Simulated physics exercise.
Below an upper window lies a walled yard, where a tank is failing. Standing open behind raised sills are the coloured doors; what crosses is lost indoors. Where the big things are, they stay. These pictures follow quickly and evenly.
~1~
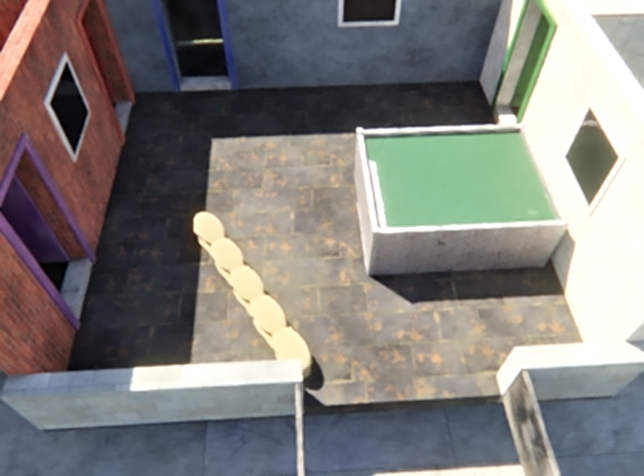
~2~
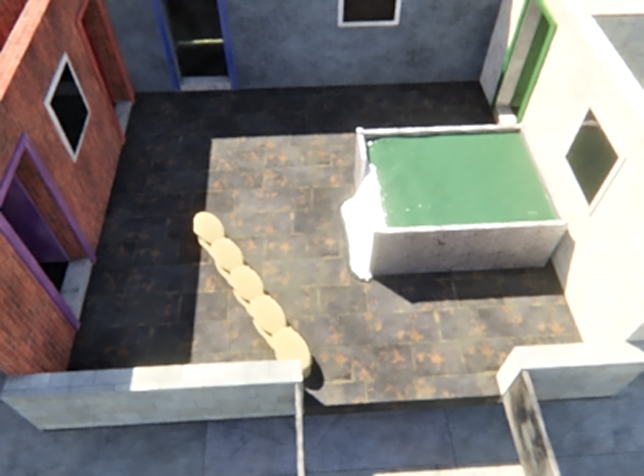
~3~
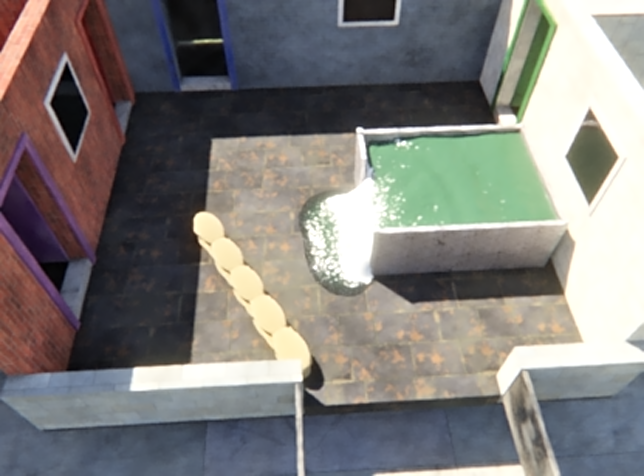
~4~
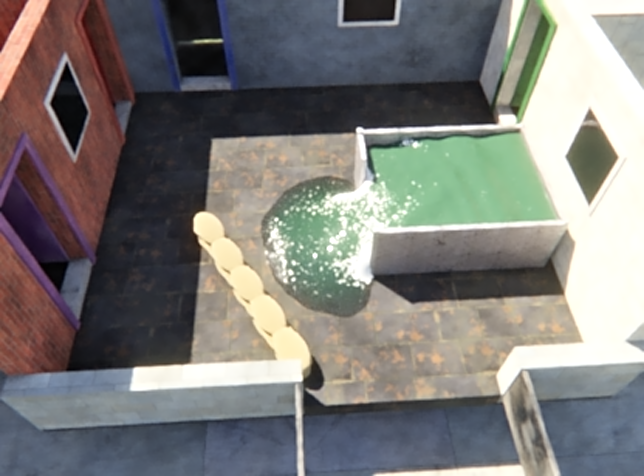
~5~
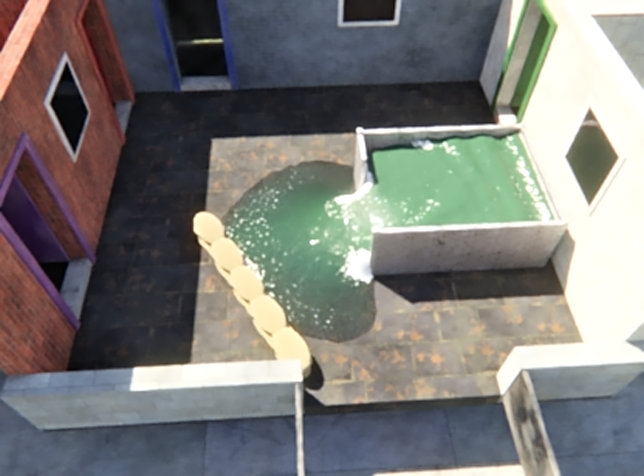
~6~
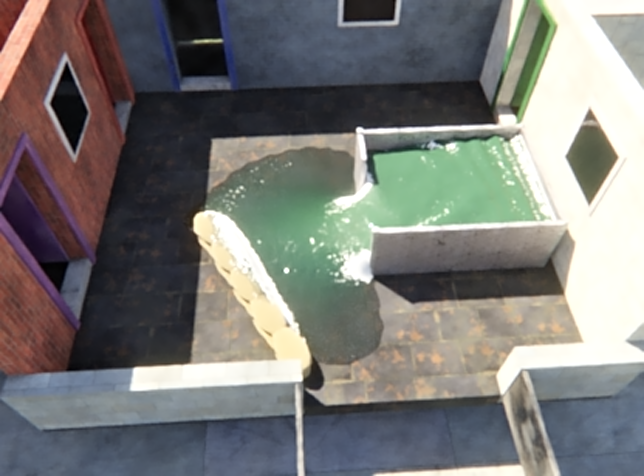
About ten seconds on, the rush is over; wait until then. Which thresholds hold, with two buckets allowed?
My prediction: The purple door lets in little enough there; the blue door lets too much in there; the red door lets too much in there; the green door lets in little enough there.
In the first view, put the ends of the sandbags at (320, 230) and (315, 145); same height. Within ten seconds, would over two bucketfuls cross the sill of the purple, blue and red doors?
One by one: The purple one goes over; the blue one floods; the red one goes over.
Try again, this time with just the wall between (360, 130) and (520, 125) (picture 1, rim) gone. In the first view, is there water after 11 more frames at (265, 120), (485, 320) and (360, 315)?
Log: Point 1 inundated; point 2 unreached; point 3 unreached.
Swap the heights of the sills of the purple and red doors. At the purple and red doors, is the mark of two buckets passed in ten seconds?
Taking them in turn, the purple door remains within limits and the red door tops the threshold.
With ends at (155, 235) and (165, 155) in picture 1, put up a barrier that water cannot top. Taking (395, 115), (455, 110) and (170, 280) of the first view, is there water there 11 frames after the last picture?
Taking the points in order, they are high and dry, high and dry and inundated.
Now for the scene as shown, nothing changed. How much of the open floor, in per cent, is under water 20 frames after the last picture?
I'd say close to 60 per cent.
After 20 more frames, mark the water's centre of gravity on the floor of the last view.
I'd say around (300, 205).
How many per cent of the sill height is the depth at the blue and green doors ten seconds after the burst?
The first sits near 70 in a hundred and the second near 60 in a hundred.
A moment on, water covers 35 % of the floor; the purple door not reached, the blue door not reached, the red door not reached, the green door not reached.
Next, water covers 55 % of the floor; the purple door wet at the sill, nothing in, the blue door wet at the sill, nothing in, the red door under two buckets in, the green door not reached.
Then, water covers 60 % of the floor; the purple door wet at the sill, nothing in, the blue door over two buckets in, the red door far over two buckets in, the green door not reached.
Later, water covers 90 % of the floor; the purple door wet at the sill, nothing in, the blue door far over two buckets in, the red door far over two buckets in, the green door wet at the sill, nothing in.
In the end, water covers 95 % of the floor; the purple door wet at the sill, nothing in, the blue door far over two buckets in, the red door far over two buckets in, the green door wet at the sill, nothing in.
